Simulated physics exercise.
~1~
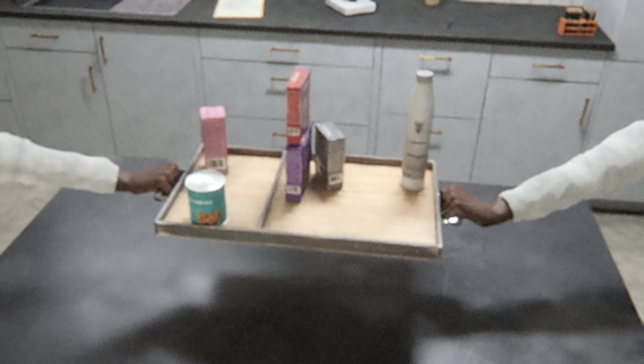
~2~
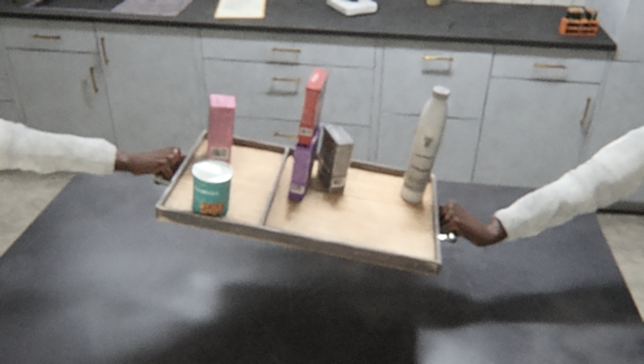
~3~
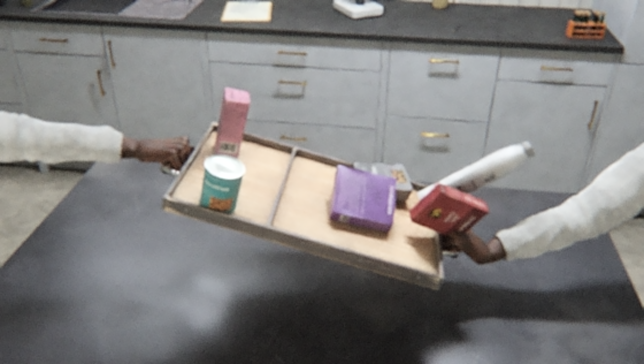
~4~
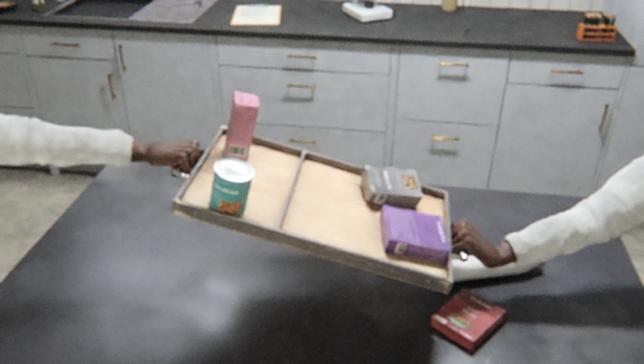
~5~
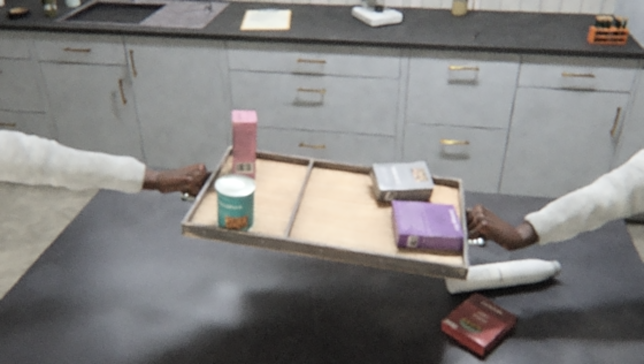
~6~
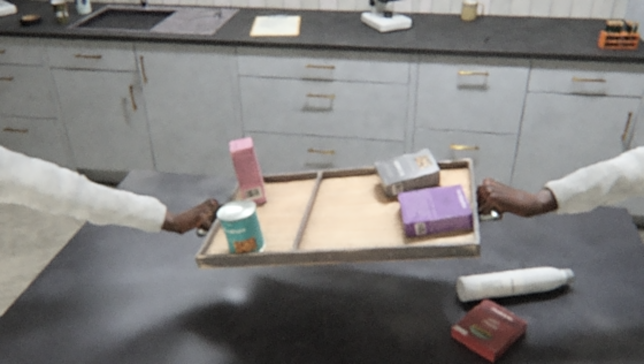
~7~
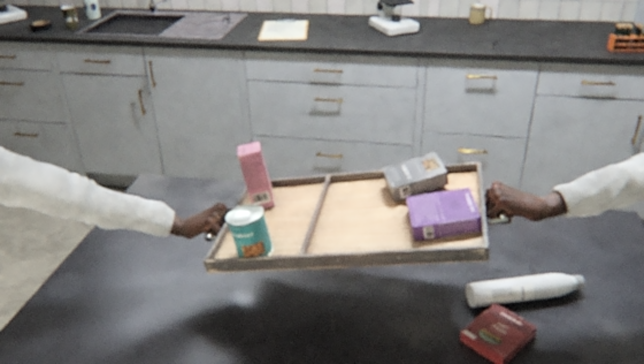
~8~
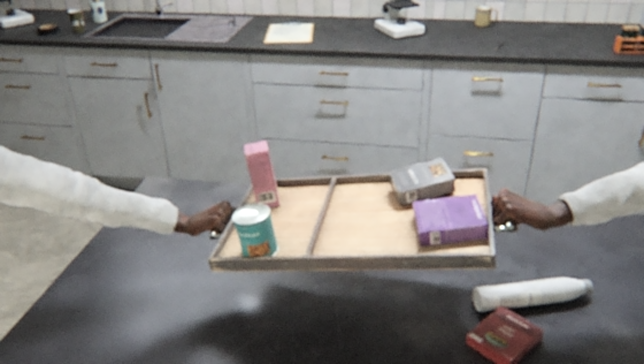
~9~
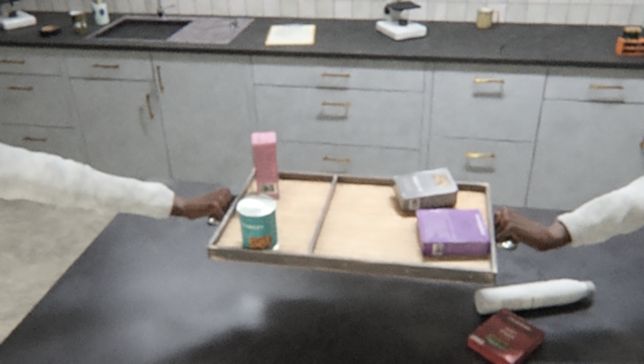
In the video, two hands tilt a divided tray down to the right, toppling purple and grey packets while a red carton and white bottle fall onto the table, then bring it nearly level with the turquoise tin and pink carton still standing.
